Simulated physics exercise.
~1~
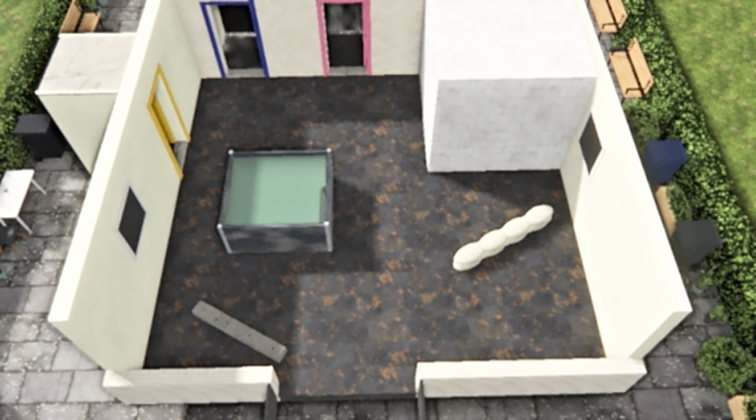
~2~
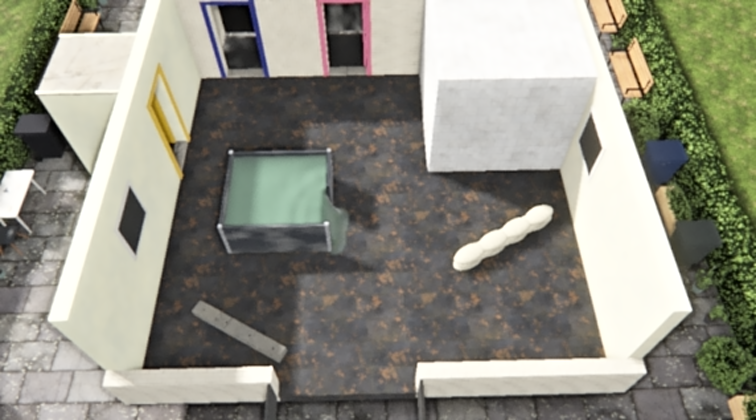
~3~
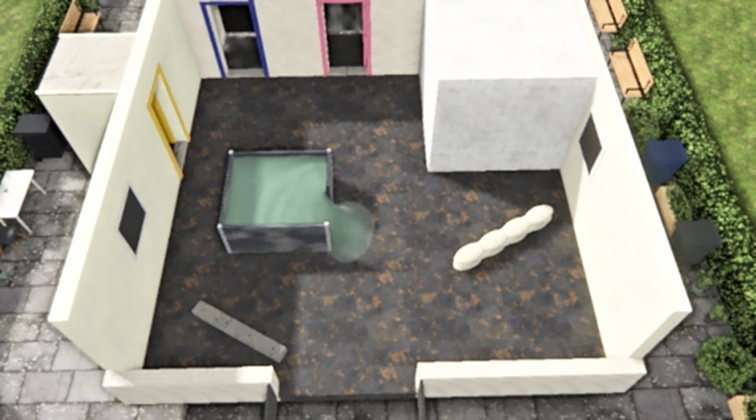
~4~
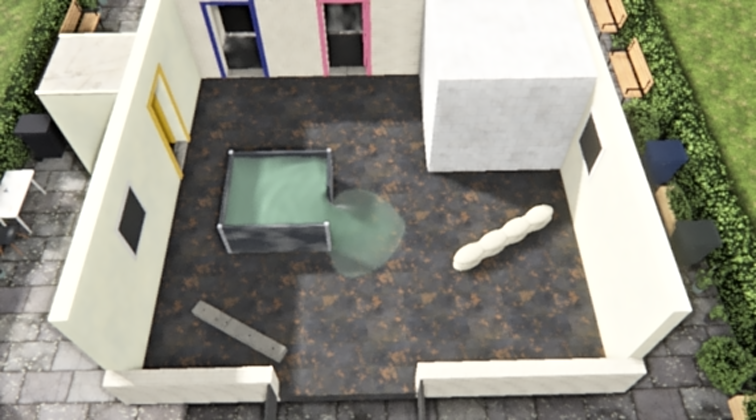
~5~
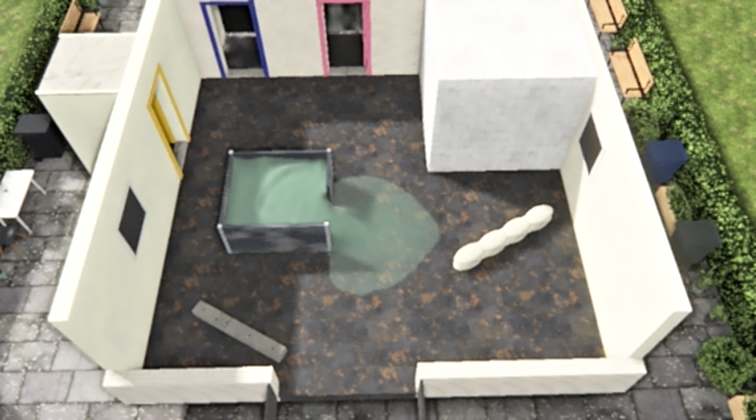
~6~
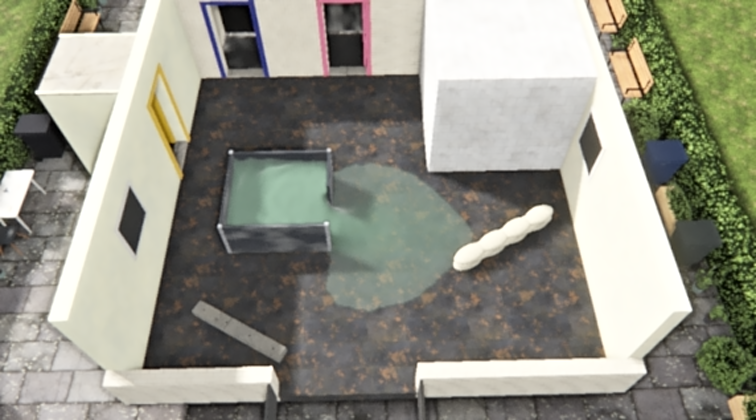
Greenish water pours from a gap in the right side of a glass-walled tank in a walled yard with a dark, rust-flecked floor, seen from high above by a still camera. A white block stands at upper right, a lumpy cream barrier at right, a grey plank at lower left, and blue, pink and yellow openings line the walls. The pool spreads rightward in a widening fan, reaching the barrier's left end.
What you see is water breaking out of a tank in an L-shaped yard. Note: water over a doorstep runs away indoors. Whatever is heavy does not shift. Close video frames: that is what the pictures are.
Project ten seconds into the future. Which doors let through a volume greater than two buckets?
Checking each one: The pink door lets through less or just two; the yellow door lets through less or just two; the blue door lets through less or just two.
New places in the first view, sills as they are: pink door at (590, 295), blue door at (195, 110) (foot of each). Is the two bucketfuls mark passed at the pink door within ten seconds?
Here the pink door overshoots the mark.
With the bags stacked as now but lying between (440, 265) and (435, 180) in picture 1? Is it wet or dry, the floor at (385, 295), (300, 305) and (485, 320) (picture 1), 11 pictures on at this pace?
Point by point: Inundated; no flooding; inundated.
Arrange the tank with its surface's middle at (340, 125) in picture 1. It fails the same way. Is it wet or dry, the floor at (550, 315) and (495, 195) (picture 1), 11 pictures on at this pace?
Bone-dry, soaked.
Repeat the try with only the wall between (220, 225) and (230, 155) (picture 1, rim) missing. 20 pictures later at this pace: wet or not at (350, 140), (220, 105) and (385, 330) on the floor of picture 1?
First kept bare, second soaked through, third soaked through.
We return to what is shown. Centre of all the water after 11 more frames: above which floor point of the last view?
About (374, 226).
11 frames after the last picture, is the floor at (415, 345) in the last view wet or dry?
Verdict: Covered.
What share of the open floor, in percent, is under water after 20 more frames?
Close to 45 in a hundred, I think.
A moment on, water covers 25 % of the floor; the pink door not reached, the yellow door not reached, the blue door not reached.
Next, water covers 35 % of the floor; the pink door not reached, the yellow door not reached, the blue door not reached.
Then, water covers 45 % of the floor; the pink door not reached, the yellow door not reached, the blue door not reached.
Later, water covers 50 % of the floor; the pink door wet at the sill, nothing in, the yellow door not reached, the blue door not reached.
In the end, water covers 85 % of the floor; the pink door wet at the sill, nothing in, the yellow door wet at the sill, nothing in, the blue door wet at the sill, nothing in.
